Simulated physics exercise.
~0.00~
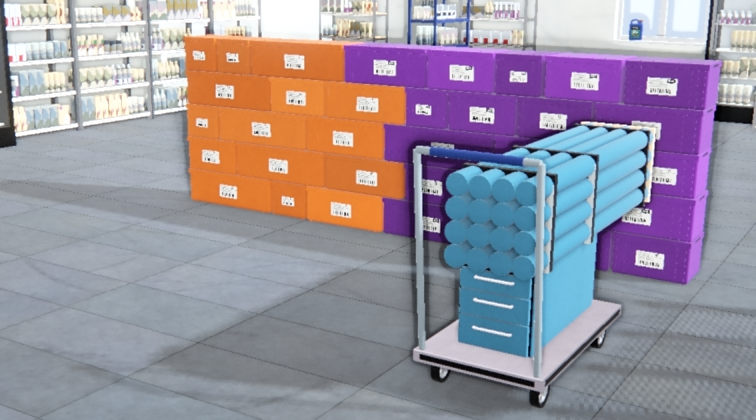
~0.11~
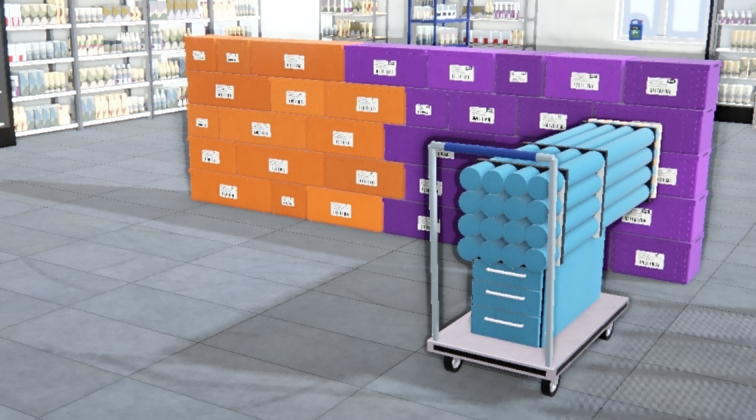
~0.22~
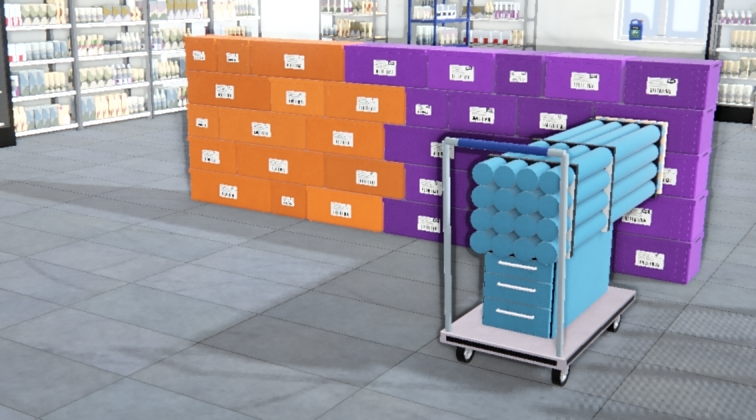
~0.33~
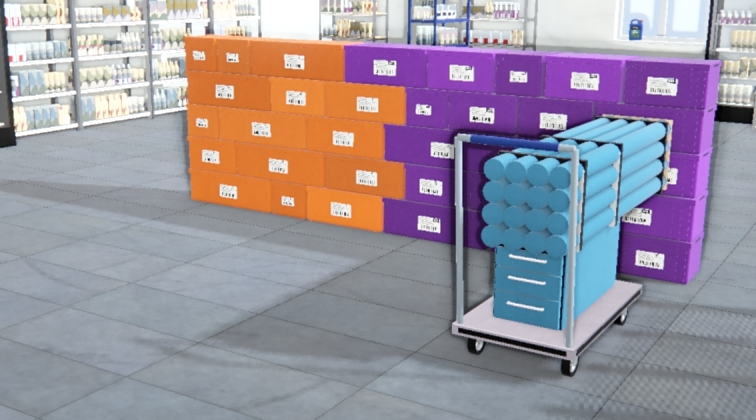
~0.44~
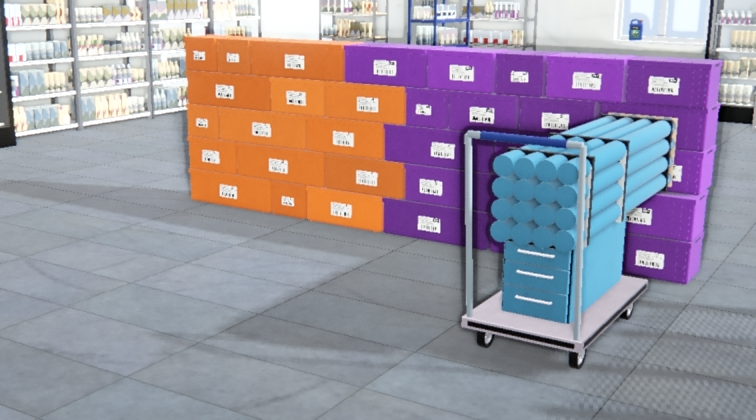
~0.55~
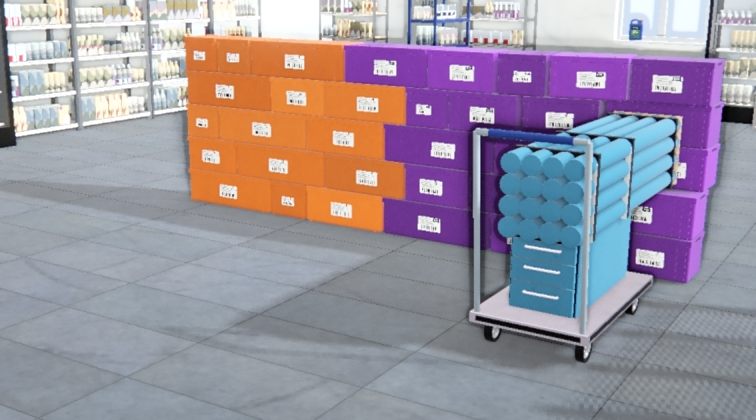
Trolley loaded with blue rolls and a drawer unit rolling unattended into a wall of orange and purple totes, nudging several purple ones.
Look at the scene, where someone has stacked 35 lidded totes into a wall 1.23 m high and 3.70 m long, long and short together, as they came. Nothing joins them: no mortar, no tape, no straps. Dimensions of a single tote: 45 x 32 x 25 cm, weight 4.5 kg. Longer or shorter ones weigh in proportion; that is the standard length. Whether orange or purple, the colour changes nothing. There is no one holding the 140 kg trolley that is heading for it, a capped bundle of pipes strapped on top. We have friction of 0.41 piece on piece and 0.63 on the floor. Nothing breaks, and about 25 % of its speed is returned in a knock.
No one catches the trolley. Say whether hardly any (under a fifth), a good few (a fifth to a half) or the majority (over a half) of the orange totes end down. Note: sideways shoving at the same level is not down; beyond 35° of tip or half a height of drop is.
Hardly any of them end down.
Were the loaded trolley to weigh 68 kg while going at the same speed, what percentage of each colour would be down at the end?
The split would be orange 0, then purple 40 per cent.
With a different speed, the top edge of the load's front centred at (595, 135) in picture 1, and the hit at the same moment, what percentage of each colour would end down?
You'd end up with orange at 0 per cent down and purple at 20 per cent.
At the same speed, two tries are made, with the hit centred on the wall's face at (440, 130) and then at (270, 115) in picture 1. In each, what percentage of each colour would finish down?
You'd get orange at 0 followed by 40, and purple at 20 followed by 0 percent.
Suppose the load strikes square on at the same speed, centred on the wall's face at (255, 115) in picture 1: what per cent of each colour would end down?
Orange 40 %, purple 0 %.
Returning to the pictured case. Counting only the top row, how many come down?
Exactly 3.
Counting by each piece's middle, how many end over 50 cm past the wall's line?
Estimate: Close to 8 pieces.
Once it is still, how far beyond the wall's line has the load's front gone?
About 50 cm past it.
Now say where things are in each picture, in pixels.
In the first frame (pixels give the middle of a visible side), load (651, 152) 33 cm short of the wall; top orange tote (294, 61); top purple tote (458, 72); none has stirred.
The second frame shows load (657, 149) 21 cm short of the wall; top orange tote (294, 61).
The third frame shows load (663, 146) 9 cm short of the wall; top orange tote (294, 61).
The fourth frame shows load (668, 143) 18 mm into the wall's line; top orange tote (294, 61); one has shifted.
The fifth frame shows load (673, 140) 11 cm into the wall's line; top orange tote (294, 61); movement in 5 of them.
The sixth frame shows load (678, 138) 20 cm into the wall's line; top orange tote (295, 61); top purple tote (459, 72); movement in 6 of them.
After 1.02 s, load 41 cm past the wall's line, still rolling; none of the 15 orange totes down (3 of 35 in all colours); top orange tote unmoved.
After 1.62 s, load 49 cm past the wall's line, still rolling; none of the 15 orange totes down (7 of 35 in all colours); top orange tote unmoved.
In the end (3.7 s), load 51 cm past the wall's line, stopped; none of the 15 orange totes down (7 of 35 in all colours); top orange tote unmoved; top purple tote unmoved. That is 0 per cent. From the last view, middles, top orange tote near (308, 59), top purple tote near (469, 70).
